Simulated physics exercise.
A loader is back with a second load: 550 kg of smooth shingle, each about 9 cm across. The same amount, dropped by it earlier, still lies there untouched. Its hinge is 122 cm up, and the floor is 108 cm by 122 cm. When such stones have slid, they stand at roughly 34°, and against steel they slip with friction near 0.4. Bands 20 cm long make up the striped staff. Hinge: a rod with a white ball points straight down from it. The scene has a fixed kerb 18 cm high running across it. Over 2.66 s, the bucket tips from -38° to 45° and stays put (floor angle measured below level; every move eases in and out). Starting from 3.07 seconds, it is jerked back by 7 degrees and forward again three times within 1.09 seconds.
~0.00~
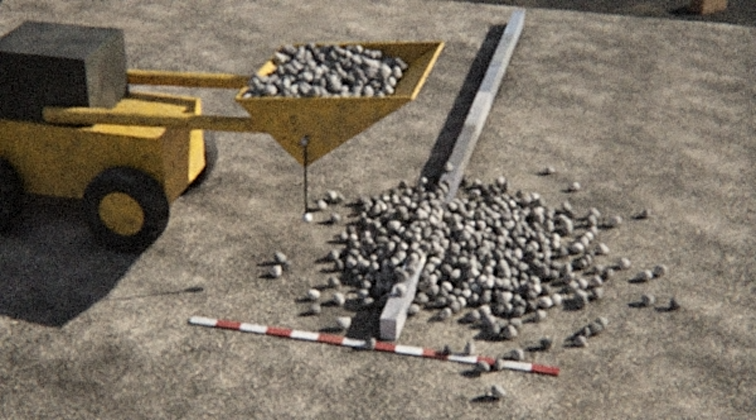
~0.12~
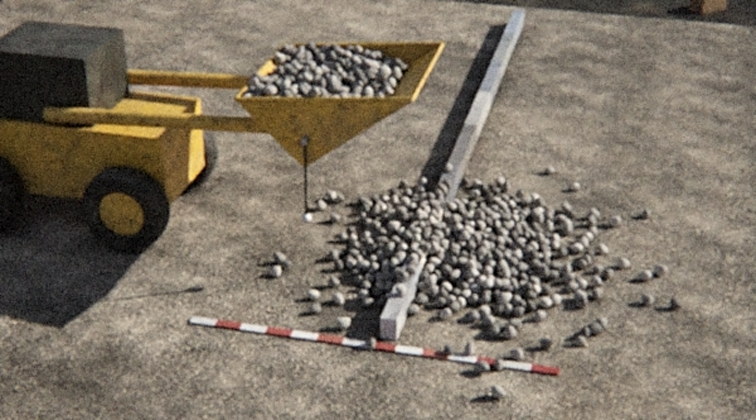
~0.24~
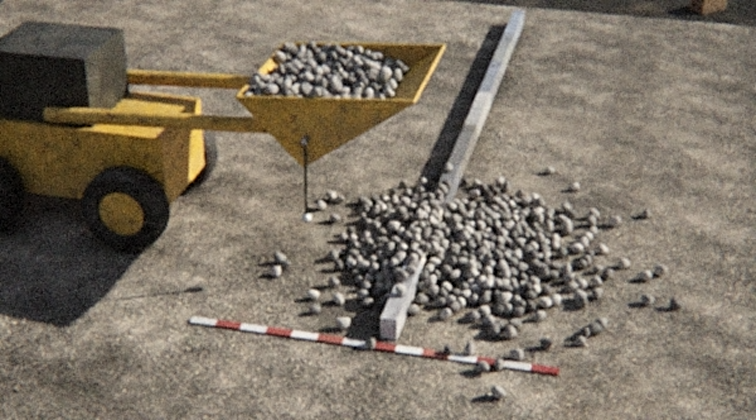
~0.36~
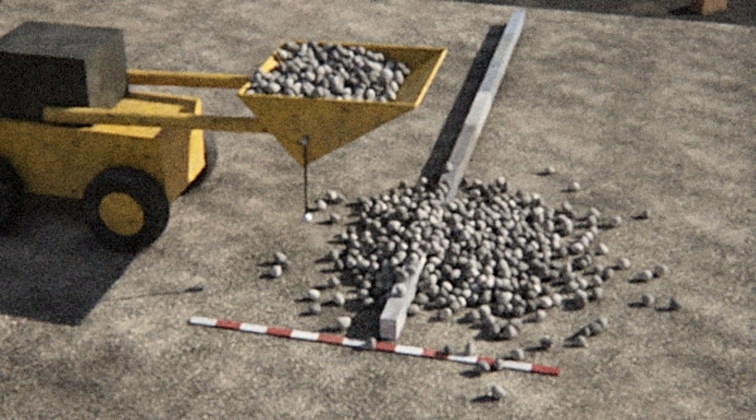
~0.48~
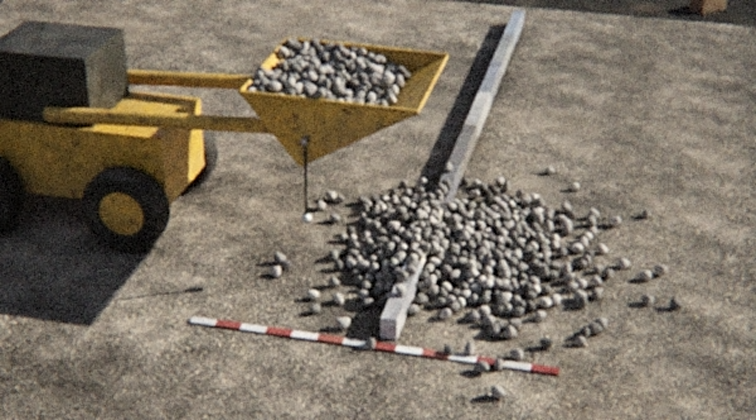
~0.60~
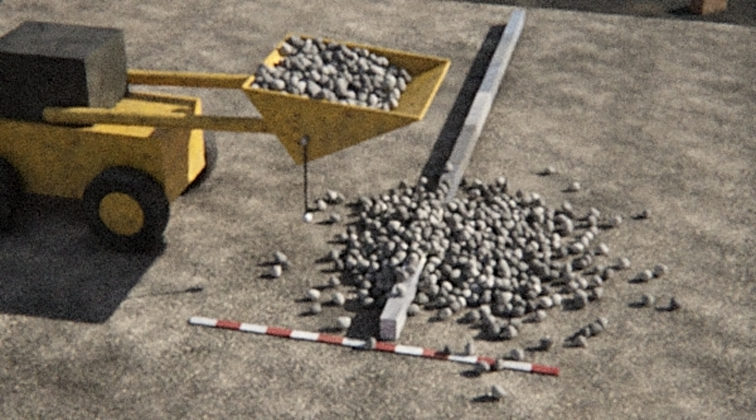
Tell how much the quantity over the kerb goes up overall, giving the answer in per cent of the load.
It goes up by roughly 64 per cent.
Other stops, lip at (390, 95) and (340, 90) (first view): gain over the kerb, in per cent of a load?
Near 40 in a hundred first, near 0 in a hundred second.
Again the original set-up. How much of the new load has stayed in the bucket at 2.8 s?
0 % still inside.
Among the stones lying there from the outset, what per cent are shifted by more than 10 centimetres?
The answer is about 20 per cent.
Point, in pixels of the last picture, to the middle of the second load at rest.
They settle centred around (450, 235).
After 2.0 s the floor is at 32°; in per cent of one load, 79 in the bucket, 52 on this side of the kerb, 69 over the kerb; the foremost stones are at (639, 276).
After 2.8 s the floor is at 45°; in per cent of one load, 2 in the bucket, 76 on this side of the kerb, 122 over the kerb; the foremost stones are at (639, 276).
After 4.6 s the floor is at 45°; in per cent of one load, 0 in the bucket, 75 on this side of the kerb, 125 over the kerb; the foremost stones are at (639, 276).
After 7.4 s the floor is at 45°; in per cent of one load, 0 in the bucket, 75 on this side of the kerb, 125 over the kerb; the foremost stones are at (639, 276). Net gain over the kerb, 64.
